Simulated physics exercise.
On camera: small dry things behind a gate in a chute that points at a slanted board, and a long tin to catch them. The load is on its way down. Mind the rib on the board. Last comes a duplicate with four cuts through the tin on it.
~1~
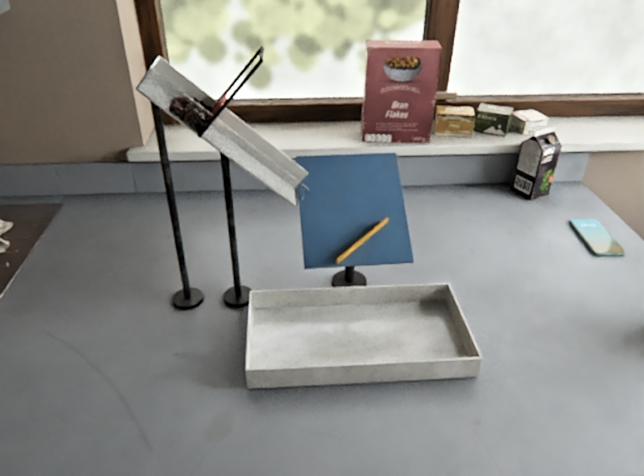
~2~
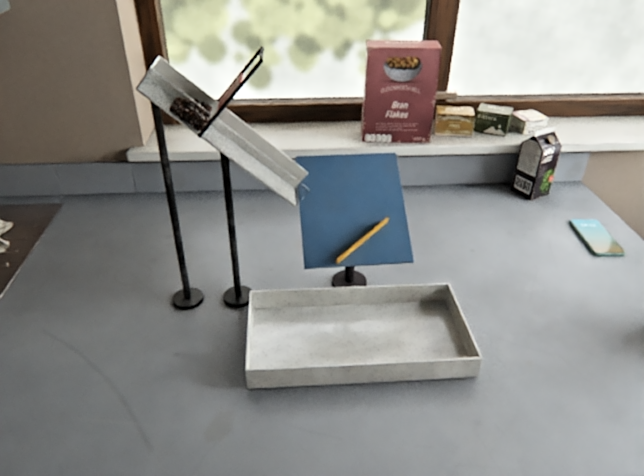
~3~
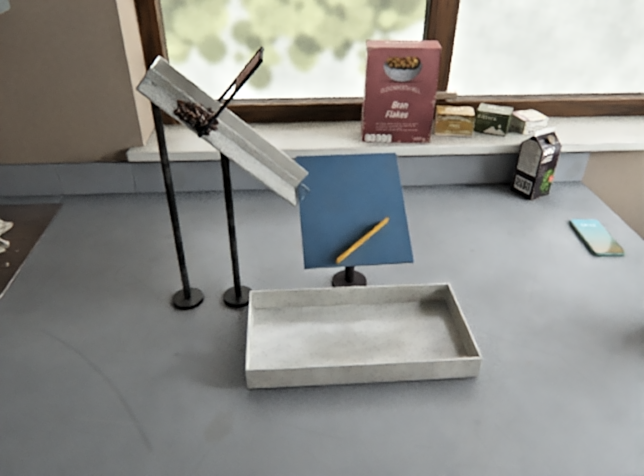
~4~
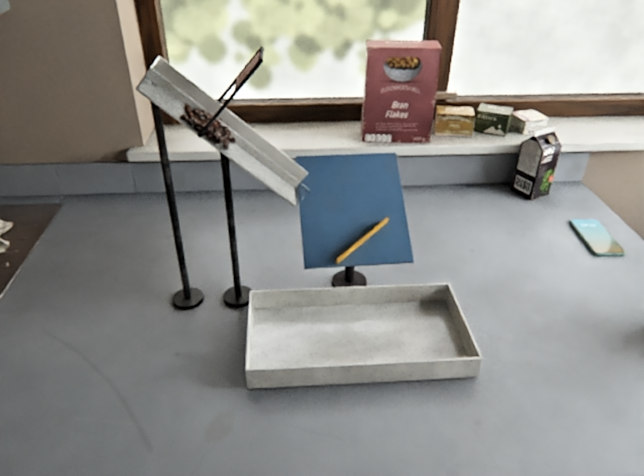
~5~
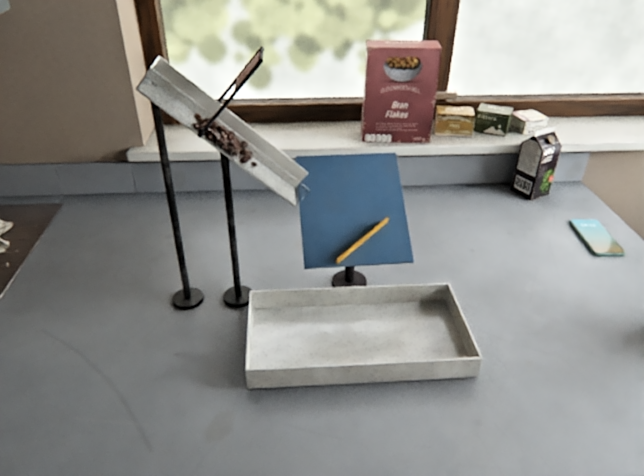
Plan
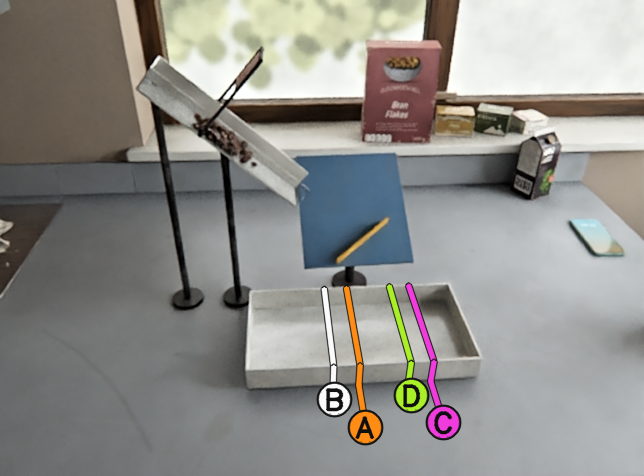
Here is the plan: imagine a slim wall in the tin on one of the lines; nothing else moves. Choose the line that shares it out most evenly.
Use line B.
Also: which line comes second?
That is line A.
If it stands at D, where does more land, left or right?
Left.
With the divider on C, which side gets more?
The left side.
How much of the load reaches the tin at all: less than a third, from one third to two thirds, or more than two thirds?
From one third to two thirds.
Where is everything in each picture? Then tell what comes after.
The first frame shows load behind the gate (190, 111), flat chocolate drops; lip of the chute (294, 197), sloping fairly steeply.
The second frame shows middle of the board (353, 207), tilted fairly steeply; middle of its low edge (360, 265); of its high edge (346, 154).
The third frame shows front corners of the tin (246, 370) and (482, 358), empty; front of the load (215, 124).
The fourth frame shows middle of the load (210, 129); its front (233, 141), roughly a quarter of the way to the lip; rib from (388, 218) to (338, 260).
The fifth frame shows middle of the load (224, 141); its front (254, 164), roughly half of the way to the lip.
On the marked copy, line A crosses the front rim at (360, 364); line B crosses the front rim at (333, 365); line C crosses the front rim at (433, 360); line D crosses the front rim at (410, 361).
If A is chosen, of what is caught, the larger part on the left of the divider, about a tenth on the right.
If B is chosen, of what is caught, roughly two thirds on the left of the divider, roughly a third on the right.
If C is chosen, of what is caught, every piece on the left of the divider, not one piece on the right.
If D is chosen, of what is caught, every piece on the left of the divider, not one piece on the right.
